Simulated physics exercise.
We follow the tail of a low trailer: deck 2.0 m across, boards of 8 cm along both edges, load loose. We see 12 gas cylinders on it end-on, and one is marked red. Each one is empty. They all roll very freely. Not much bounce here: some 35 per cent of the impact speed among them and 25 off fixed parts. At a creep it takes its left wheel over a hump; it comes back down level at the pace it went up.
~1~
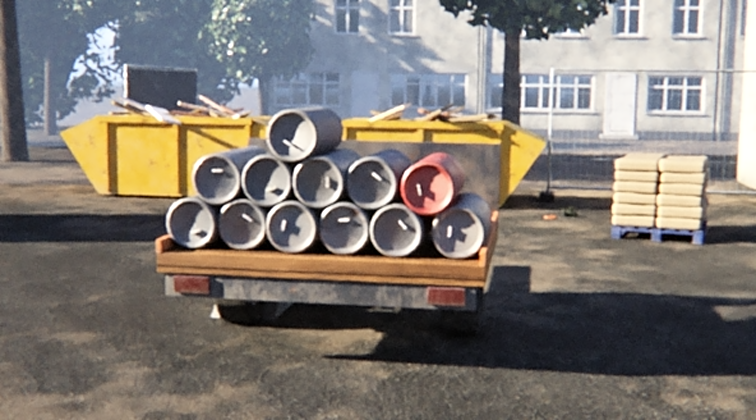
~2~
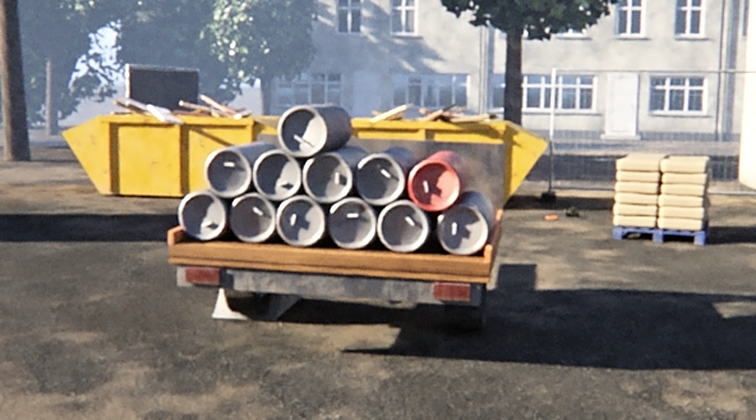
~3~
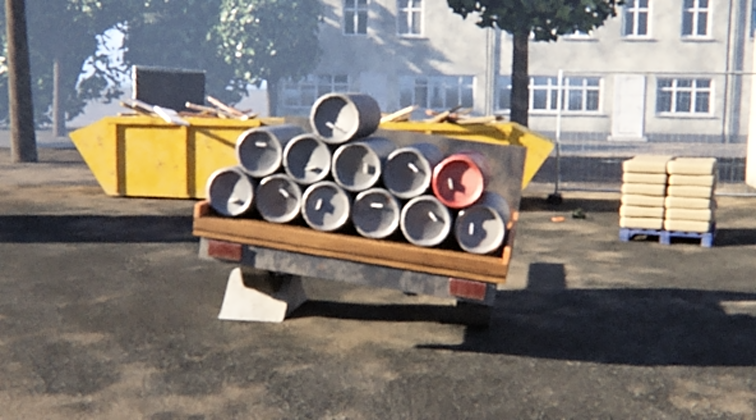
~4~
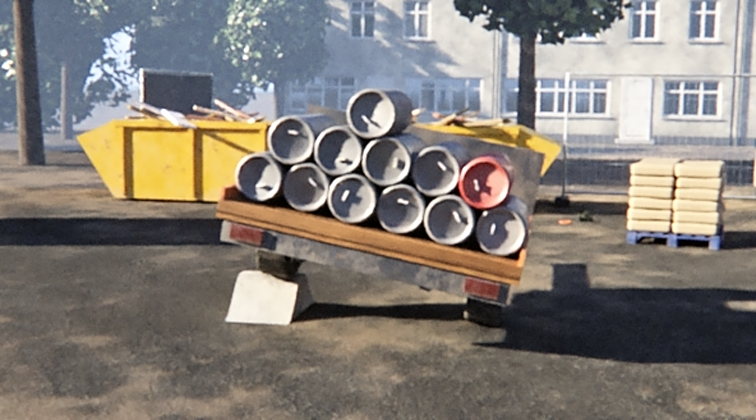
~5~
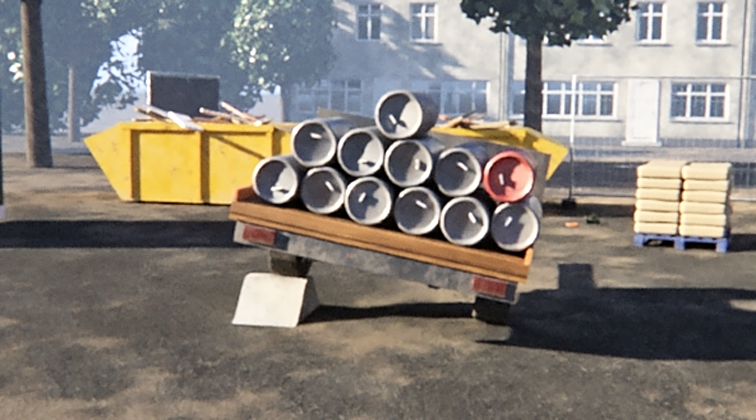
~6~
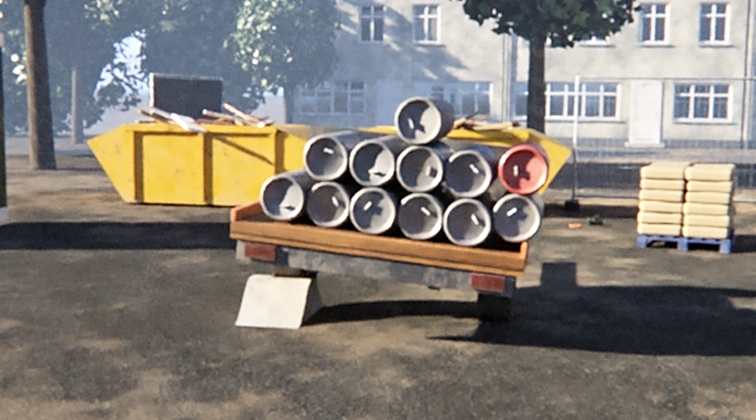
A low trailer stacked with grey cylinders and a single red one at the right is seen from behind in a sunlit yard. Yellow skips of debris stand beyond it, with pale sacks on a blue pallet to the right and a grey building behind trees. The trailer's left side rises over a pale hump, tilting the deck down to the right, then lowers partway as the view drifts left.
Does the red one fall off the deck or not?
Result for the red one: Lost.
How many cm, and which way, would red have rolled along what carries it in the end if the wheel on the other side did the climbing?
I reckon some 30 cm toward the left.
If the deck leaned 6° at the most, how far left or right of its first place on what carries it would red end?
Rightwards, around 0 cm.
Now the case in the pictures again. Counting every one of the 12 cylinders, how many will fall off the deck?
Count of them: 4.
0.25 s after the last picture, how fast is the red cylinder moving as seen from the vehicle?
Estimate: Some 0.9 m/s.
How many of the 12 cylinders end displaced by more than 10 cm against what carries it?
Total tallied: 8.
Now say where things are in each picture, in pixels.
In the first picture, red (428, 189); 6 of the 12 make up the bottom layer.
In the second picture, red (435, 186); the deck slopes 1° down to the right.
In the third picture, red (459, 182); the deck slopes 6° down to the right.
In the fourth picture, red (485, 184); the deck slopes 10° down to the right.
In the fifth picture, red (509, 178); the deck slopes 10° down to the right.
In the sixth picture, red (524, 171); the deck slopes 5° down to the right.
Another 0.2 s on from the last picture, red is dropping off the right side; 1 of 12 is off.
Another 0.4 s on from the last picture, red is dropping off the right side; 1 of 12 is off.
Another 0.6 s on from the last picture, red is dropping off the right side; 2 of 12 are off.
In the end (3.9 s after the last picture), red is on the ground to the right; 4 of 12 are off.
